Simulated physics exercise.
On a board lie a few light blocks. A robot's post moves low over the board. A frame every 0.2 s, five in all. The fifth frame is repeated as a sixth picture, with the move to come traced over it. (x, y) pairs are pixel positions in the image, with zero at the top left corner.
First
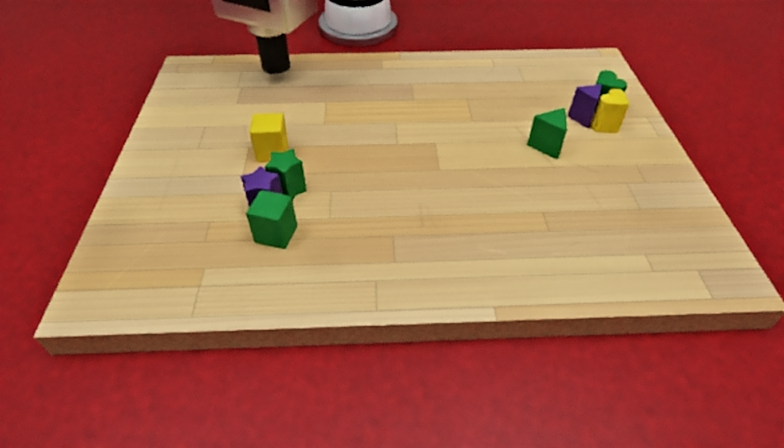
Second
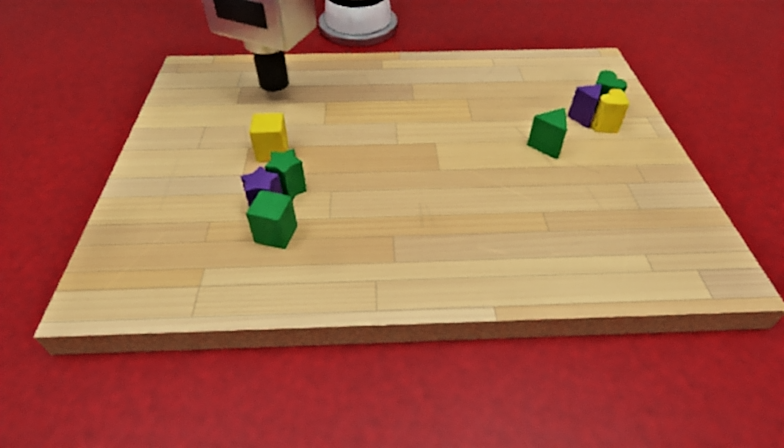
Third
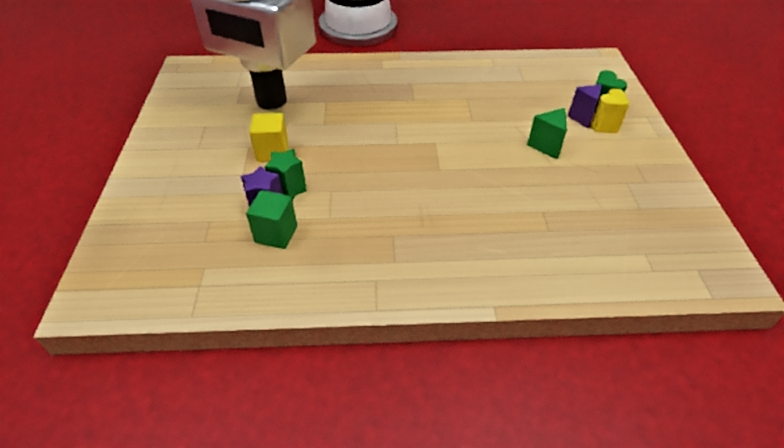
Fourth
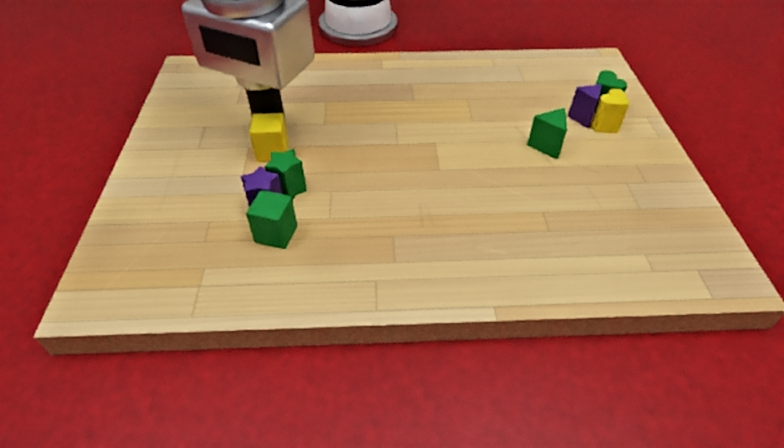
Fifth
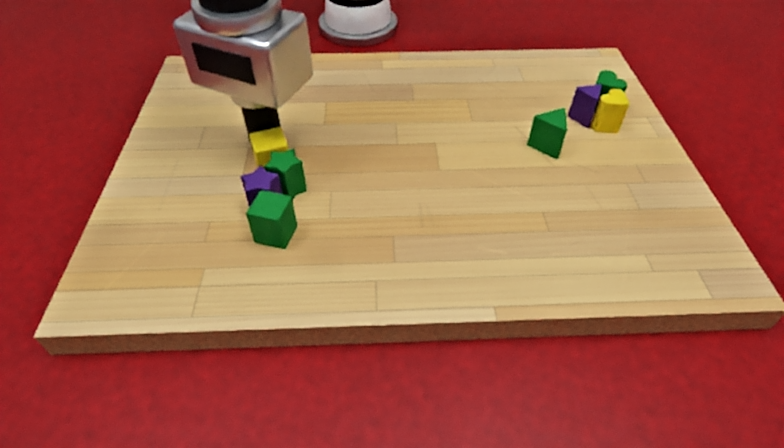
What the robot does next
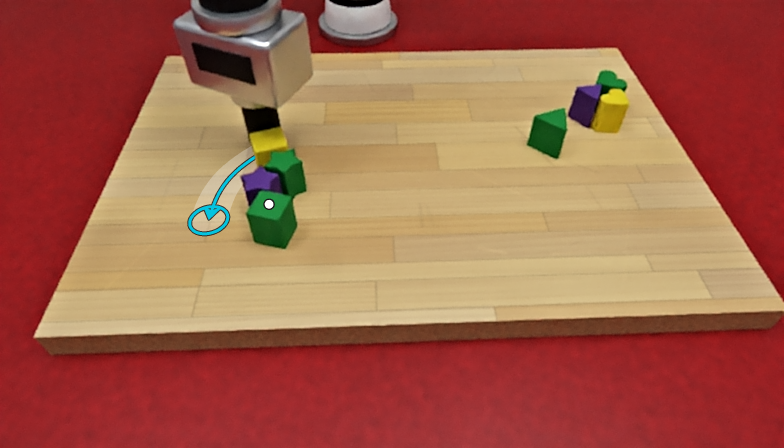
The clip opens on a wooden board with small green, purple and yellow blocks grouped at left and right, a robot's dark post near the back edge. The post moves forward over the board to the yellow block on the left, then pushes it slightly toward the neighbouring green star-shaped block.
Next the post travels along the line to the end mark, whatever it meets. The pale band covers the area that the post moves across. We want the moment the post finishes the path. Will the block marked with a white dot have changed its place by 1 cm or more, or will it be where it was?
It's unmoved.
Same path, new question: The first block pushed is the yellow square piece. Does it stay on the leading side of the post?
It escapes to one side.
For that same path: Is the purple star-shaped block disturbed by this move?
Left in place.
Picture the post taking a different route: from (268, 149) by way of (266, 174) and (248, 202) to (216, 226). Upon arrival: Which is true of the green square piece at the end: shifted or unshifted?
Answer: Moved.
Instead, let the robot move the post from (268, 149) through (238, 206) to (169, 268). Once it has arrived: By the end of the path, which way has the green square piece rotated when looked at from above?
In a top view, it turns counterclockwise.
Drawn move, from (268, 149) via (241, 168) and (220, 192), ending at (209, 220); the dot is on the green square piece.
What follows on the original path. One third of the way, post (237, 155); yellow square piece (259, 150), turned 50° anticlockwise; green star-shaped block (286, 163).
Two thirds of the way, post (215, 180); yellow square piece (259, 150), turned 50° anticlockwise; green star-shaped block (286, 163).
At the end, post (204, 208); purple star-shaped block still; yellow square piece (259, 150), turned 50° anticlockwise; green square piece still; green star-shaped block (286, 163).
